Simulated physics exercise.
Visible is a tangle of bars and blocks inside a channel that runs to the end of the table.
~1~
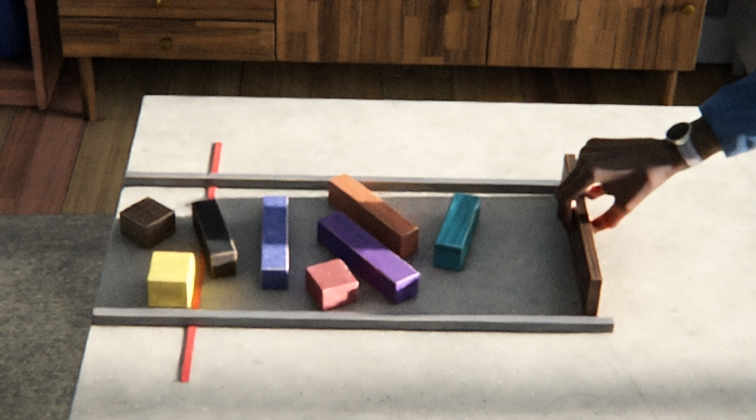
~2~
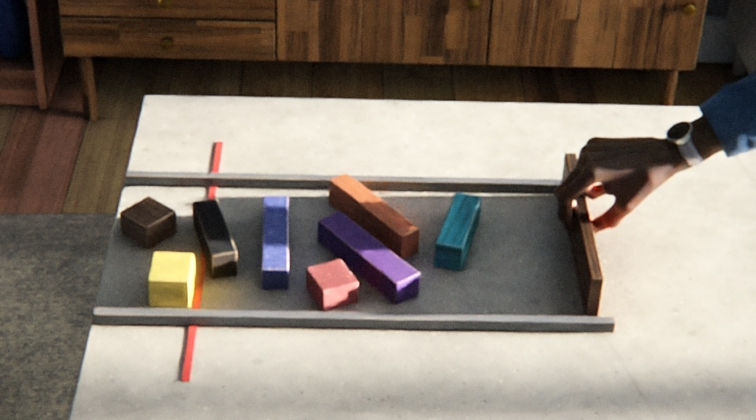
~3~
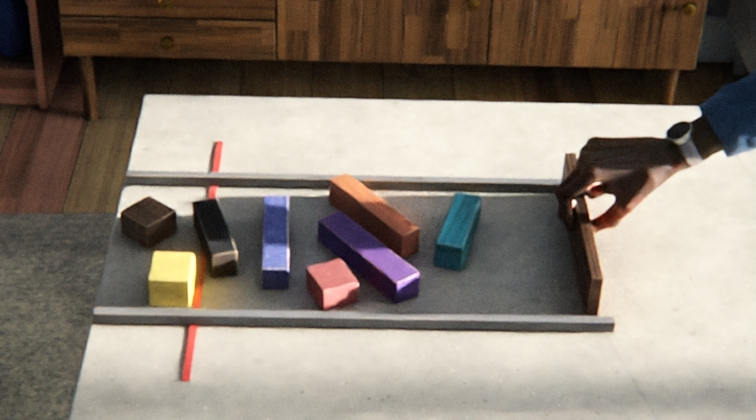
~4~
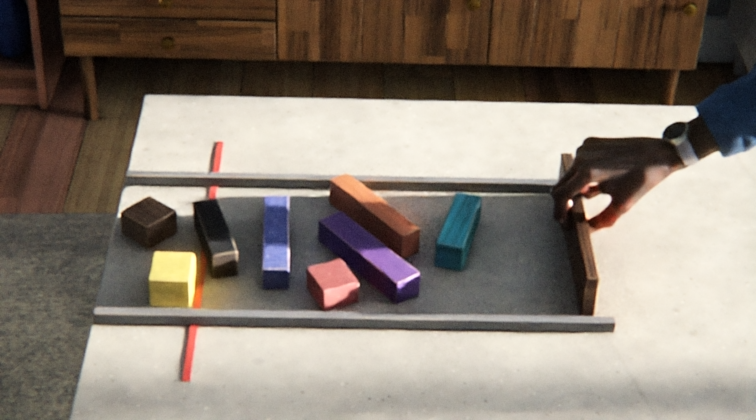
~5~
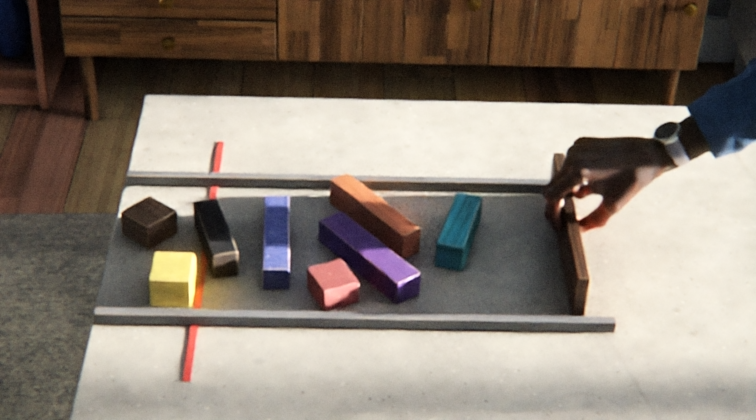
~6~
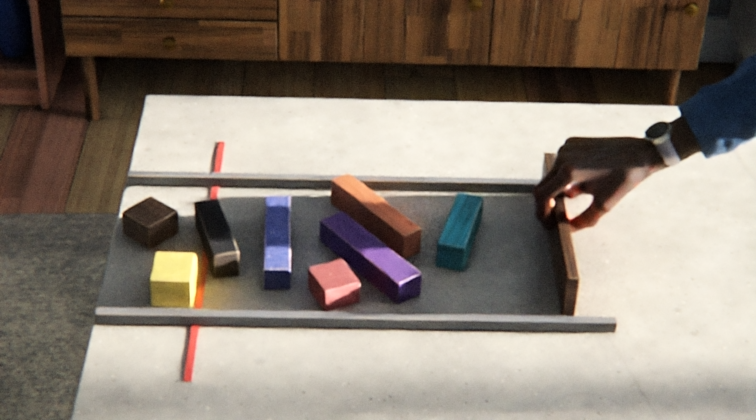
On a pale tabletop, a channel between two grey rails holds a loose scatter of coloured bars and blocks, with a red strip crossing near the left end. A hand wearing a watch grips an upright brown board at the right, at first barely moving, then slides it slightly left while the pieces stay still.
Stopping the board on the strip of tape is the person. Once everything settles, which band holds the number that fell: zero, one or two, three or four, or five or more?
Expect a modest handful, three or four, to go down.
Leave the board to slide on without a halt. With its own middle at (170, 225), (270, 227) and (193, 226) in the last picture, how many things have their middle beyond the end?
Middles past end - pos 1: 5, pos 2: 1, pos 3: 4.
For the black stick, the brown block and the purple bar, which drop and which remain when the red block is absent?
Black stick: Is gone; brown block: Is gone; purple bar: Is still there.
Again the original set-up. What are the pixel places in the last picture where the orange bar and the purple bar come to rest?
The orange bar ends at (172, 208) and the purple bar at (154, 267).
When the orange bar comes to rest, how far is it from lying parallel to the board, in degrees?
Angle: Around 0°.
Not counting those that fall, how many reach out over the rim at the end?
Counting them gives 0.
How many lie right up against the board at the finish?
Number: 2.
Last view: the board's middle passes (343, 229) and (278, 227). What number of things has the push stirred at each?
The number moved is 6 and then 8.
Soon after, none off yet; brown block at rest near (151, 222); yellow block at rest near (174, 280); black stick at rest near (217, 238).
After that, none off yet; brown block moving near (138, 223); yellow block moving near (164, 282); black stick displaced a little near (186, 240).
In the end, the number that fall off is three or four; gone, blue bar, black stick, yellow block and brown block.
